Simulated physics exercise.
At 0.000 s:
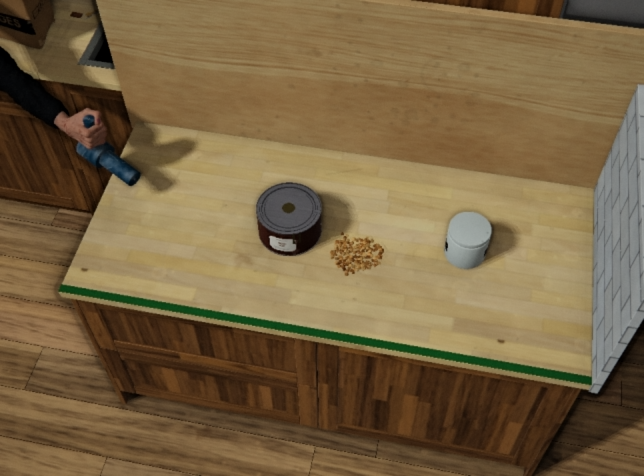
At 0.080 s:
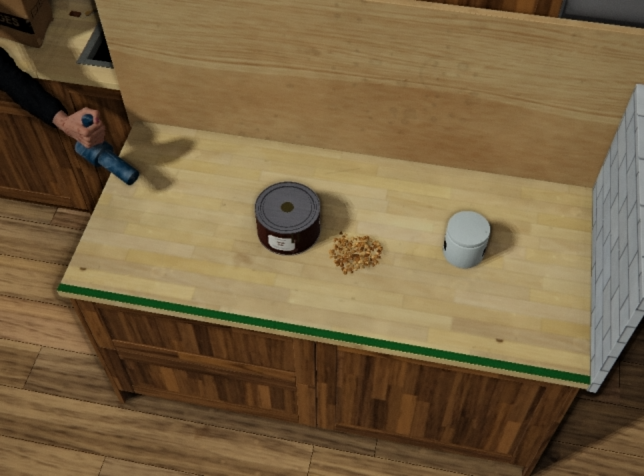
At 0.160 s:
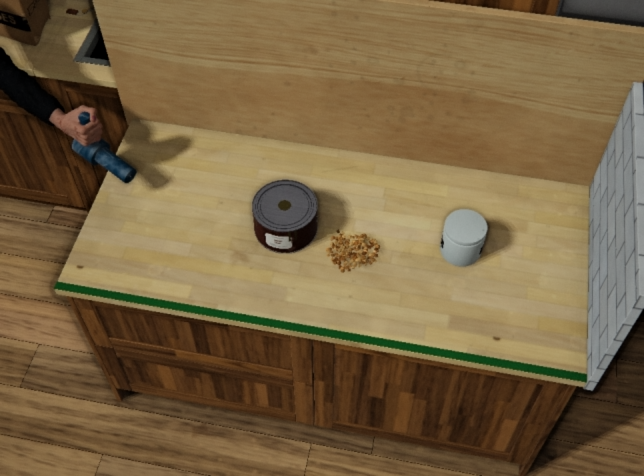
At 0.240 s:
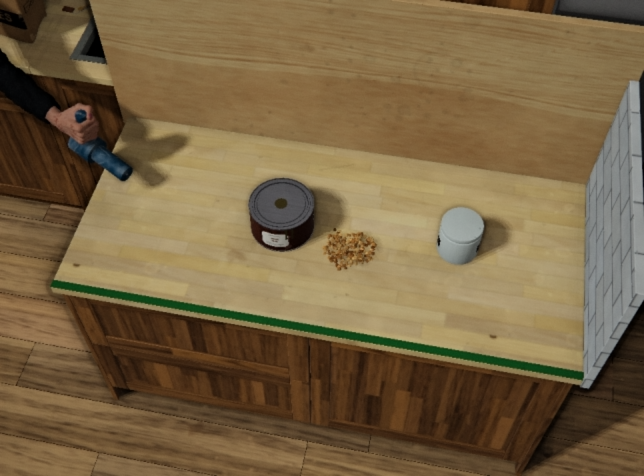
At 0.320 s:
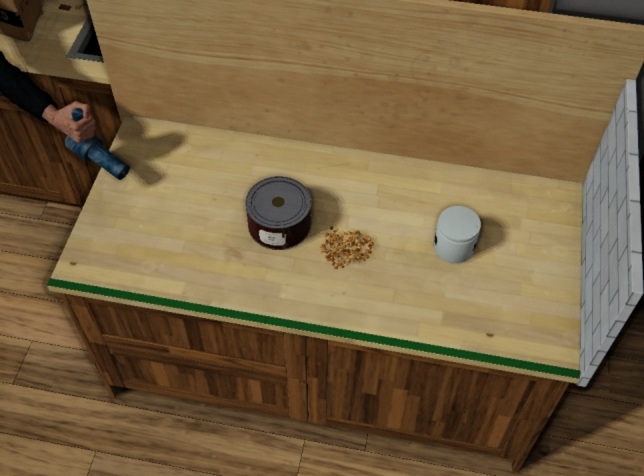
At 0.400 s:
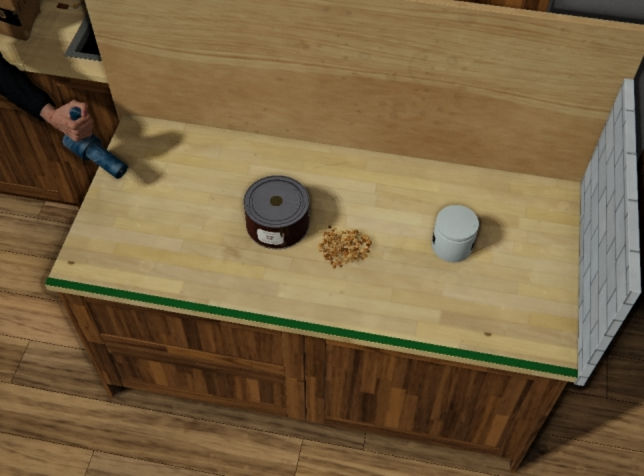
A kitchen with a wooden floor and brown wooden cabinets is seen from high above, looking down at a pale wood counter with a green front edge. On it sit a large dark tin with a grey lid, a heap of golden-brown crumbs and a light grey jar, while a hand at the left holds a blue hair dryer. The view drifts slightly, shifting everything a little left and up, and nothing else visibly moves.
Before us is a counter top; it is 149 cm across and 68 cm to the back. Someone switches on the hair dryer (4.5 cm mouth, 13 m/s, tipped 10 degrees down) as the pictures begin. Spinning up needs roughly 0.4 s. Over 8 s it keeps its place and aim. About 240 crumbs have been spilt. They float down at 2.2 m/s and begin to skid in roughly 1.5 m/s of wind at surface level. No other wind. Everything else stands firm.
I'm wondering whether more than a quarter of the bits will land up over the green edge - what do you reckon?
The quarter limit holds.
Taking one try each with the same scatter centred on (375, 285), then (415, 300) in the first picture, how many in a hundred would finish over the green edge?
Roughly 25 %, then 20 %.
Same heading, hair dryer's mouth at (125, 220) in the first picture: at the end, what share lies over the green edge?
Some 0 %.
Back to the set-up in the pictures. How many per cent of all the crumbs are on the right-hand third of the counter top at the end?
Roughly 5 %.
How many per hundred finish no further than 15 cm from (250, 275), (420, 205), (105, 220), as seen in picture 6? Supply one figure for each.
I would say some 0 %, 0 % and 0 % respectively.
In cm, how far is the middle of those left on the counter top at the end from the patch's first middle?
The middle is roughly 0 cm from where it started.
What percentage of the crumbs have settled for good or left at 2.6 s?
It comes to some 60 per cent.
After 1.6 s, 47 % are on the move or not yet settled, 0 % are over the green edge; the middle of those still in play is near (349, 246).
After 2.6 s, 45 % are on the move or not yet settled, 0 % are over the green edge; the middle of those still in play is near (349, 246).
After 4.4 s, 38 % are on the move or not yet settled, 0 % are over the green edge; the middle of those still in play is near (349, 246).
After 8.0 s, at the end, 0 % are over the green edge; the middle of those still in play is near (349, 246).
